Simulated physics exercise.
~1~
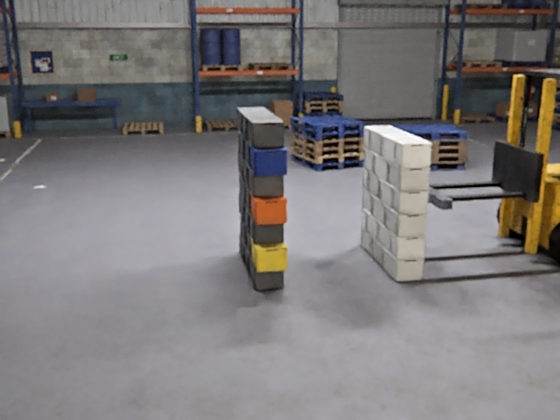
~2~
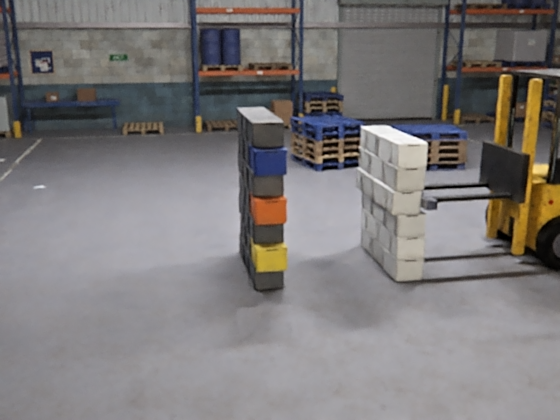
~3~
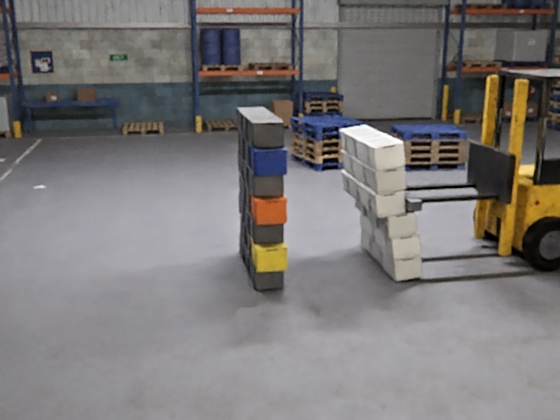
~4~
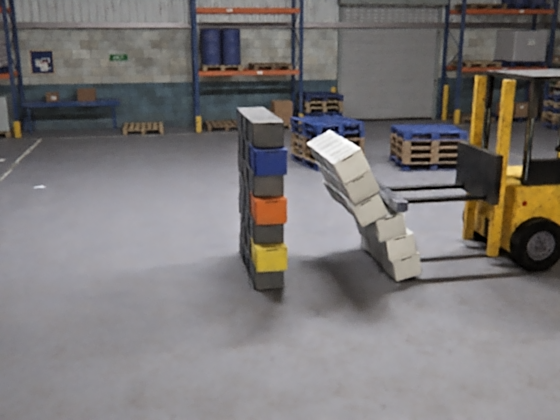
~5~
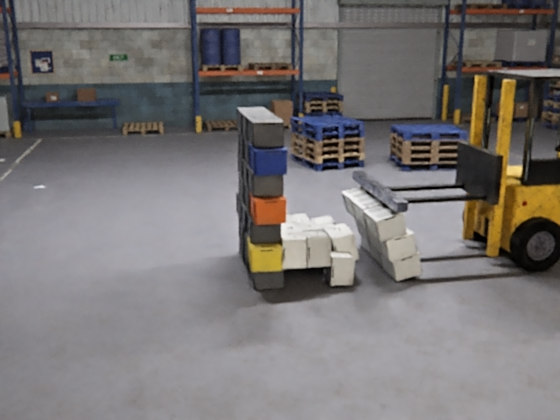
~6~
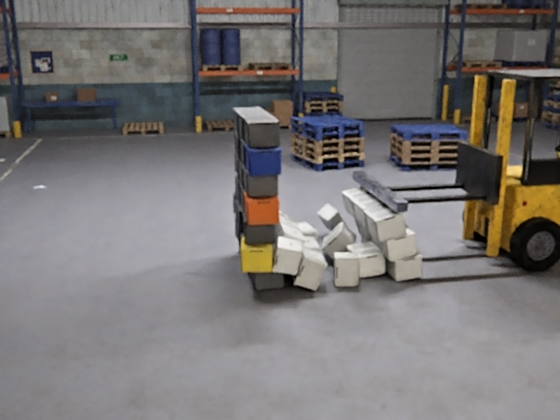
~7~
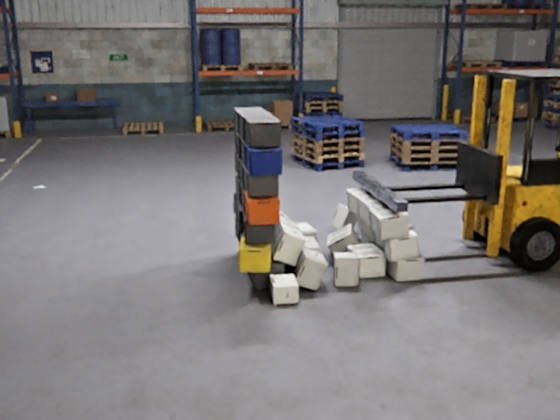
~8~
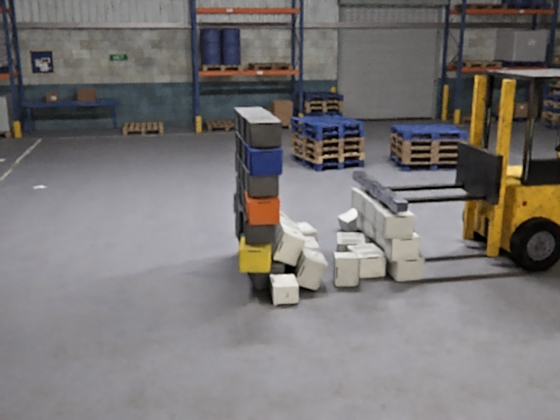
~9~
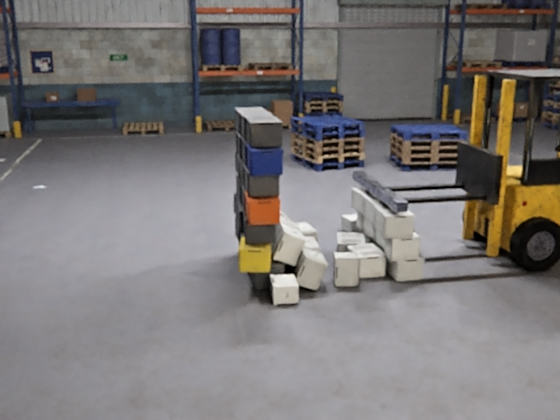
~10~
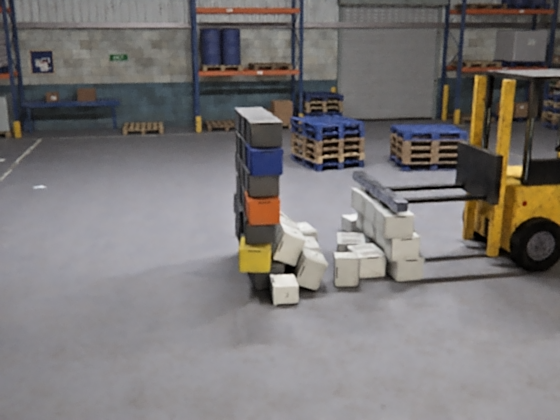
In a warehouse, a forklift pushes a beam leftward into a white block wall, toppling blocks against a dark tote stack that shifts but stays standing.
